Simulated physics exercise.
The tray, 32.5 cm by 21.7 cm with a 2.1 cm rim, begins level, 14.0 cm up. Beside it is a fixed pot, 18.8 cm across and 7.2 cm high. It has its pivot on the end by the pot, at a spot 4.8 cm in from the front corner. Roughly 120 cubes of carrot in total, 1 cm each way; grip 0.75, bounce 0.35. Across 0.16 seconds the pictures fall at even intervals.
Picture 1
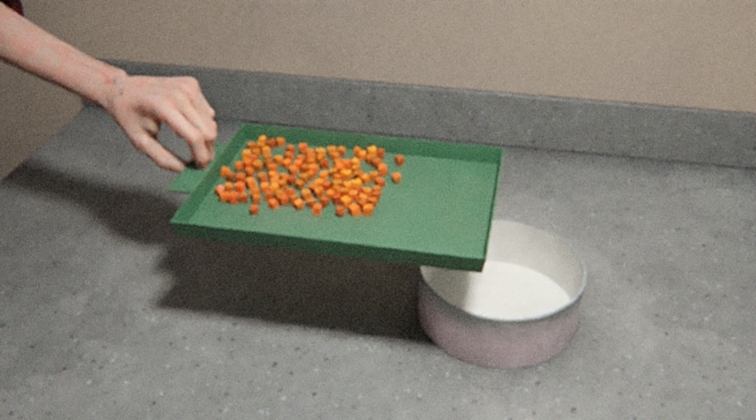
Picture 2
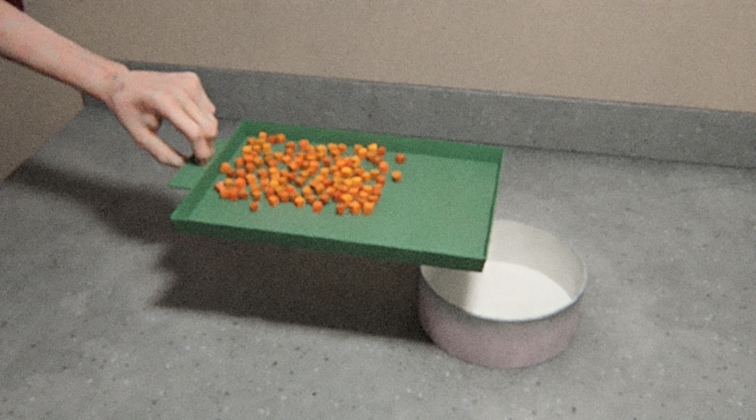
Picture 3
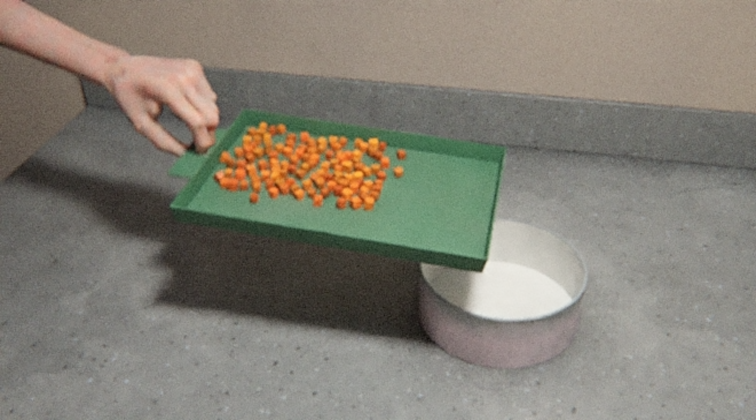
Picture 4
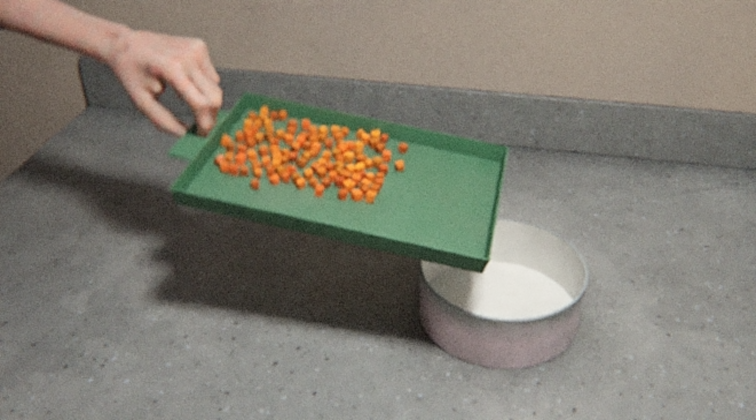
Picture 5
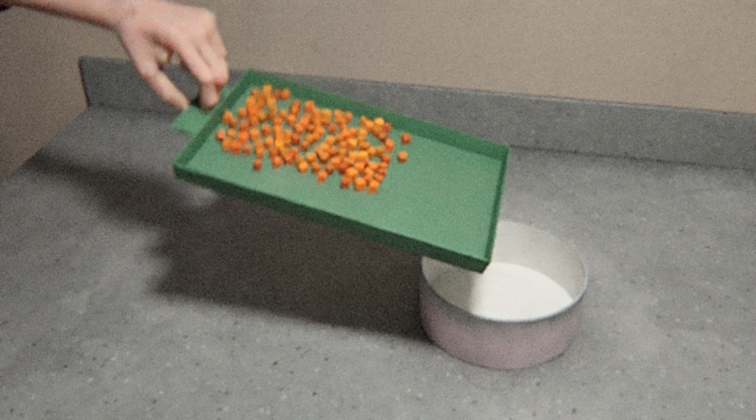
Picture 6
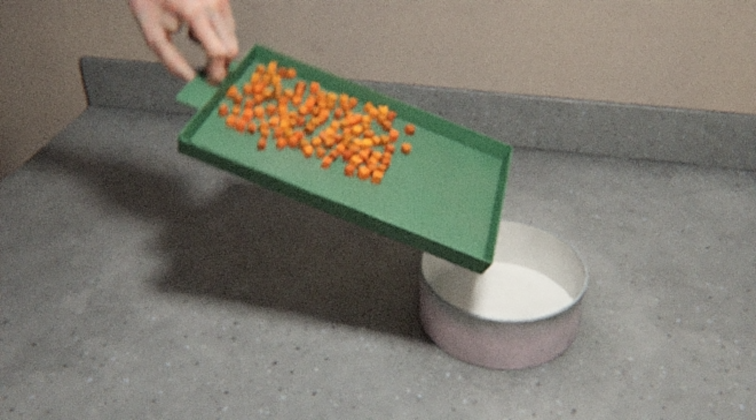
A green tray of diced carrots slowly tilted down toward the right as a hand at its left end lifted it, while a pale round pot sat beneath the lower end.
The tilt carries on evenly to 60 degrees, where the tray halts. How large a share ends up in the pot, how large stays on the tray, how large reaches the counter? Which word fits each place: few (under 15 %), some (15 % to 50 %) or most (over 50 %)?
Pot gets some; tray gets some; counter gets some.
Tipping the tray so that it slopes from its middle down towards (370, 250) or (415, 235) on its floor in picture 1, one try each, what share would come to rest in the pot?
First try: Around 0 percent; second try: Around 0 percent.
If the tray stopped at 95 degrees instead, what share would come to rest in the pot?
Then about 40 per cent.
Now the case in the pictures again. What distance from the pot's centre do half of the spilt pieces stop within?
Close to 38 cm, give or take.
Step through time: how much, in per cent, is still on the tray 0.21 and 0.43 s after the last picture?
The figures go 100 and then 100.
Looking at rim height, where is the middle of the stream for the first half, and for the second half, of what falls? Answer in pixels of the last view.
I'd mark about (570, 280) for the first half and about (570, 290) for the second.
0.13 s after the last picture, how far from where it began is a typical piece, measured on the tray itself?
0 cm.
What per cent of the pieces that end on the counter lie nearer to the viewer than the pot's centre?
Estimate: Close to 70 per cent of the pieces.
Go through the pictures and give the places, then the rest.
The first picture shows tray tilt 0 degrees, front corners at (175, 220) and (483, 256); middle of the pieces at (311, 175); pot at (501, 265).
The second picture shows tray tilt 1 degrees, front corners at (175, 216) and (483, 256); middle of the pieces at (311, 172).
The third picture shows tray tilt 3 degrees, front corners at (175, 205) and (484, 256), lowest corner right front; middle of the pieces at (312, 165).
The fourth picture shows tray tilt 7 degrees, front corners at (175, 187) and (486, 257), lowest corner right front; middle of the pieces at (313, 153).
The fifth picture shows tray tilt 13 degrees, front corners at (177, 162) and (488, 258), lowest corner right front; middle of the pieces at (316, 137).
The sixth picture shows tray tilt 19 degrees, front corners at (183, 136) and (489, 260), lowest corner right front; middle of the pieces at (321, 121); pot at (503, 265).
Then, 0.13 s after the last picture, tilt 43 degrees; the tray holds 100 %, the pot 0 %.
Then, 0.21 s after the last picture, tilt 56 degrees; the tray holds 100 %, the pot 0 %.
Then, 0.43 s after the last picture, tilt 60 degrees; the tray holds 100 %, the pot 0 %.
In the end, pot 25 %, tray 40 %, counter 30 %.
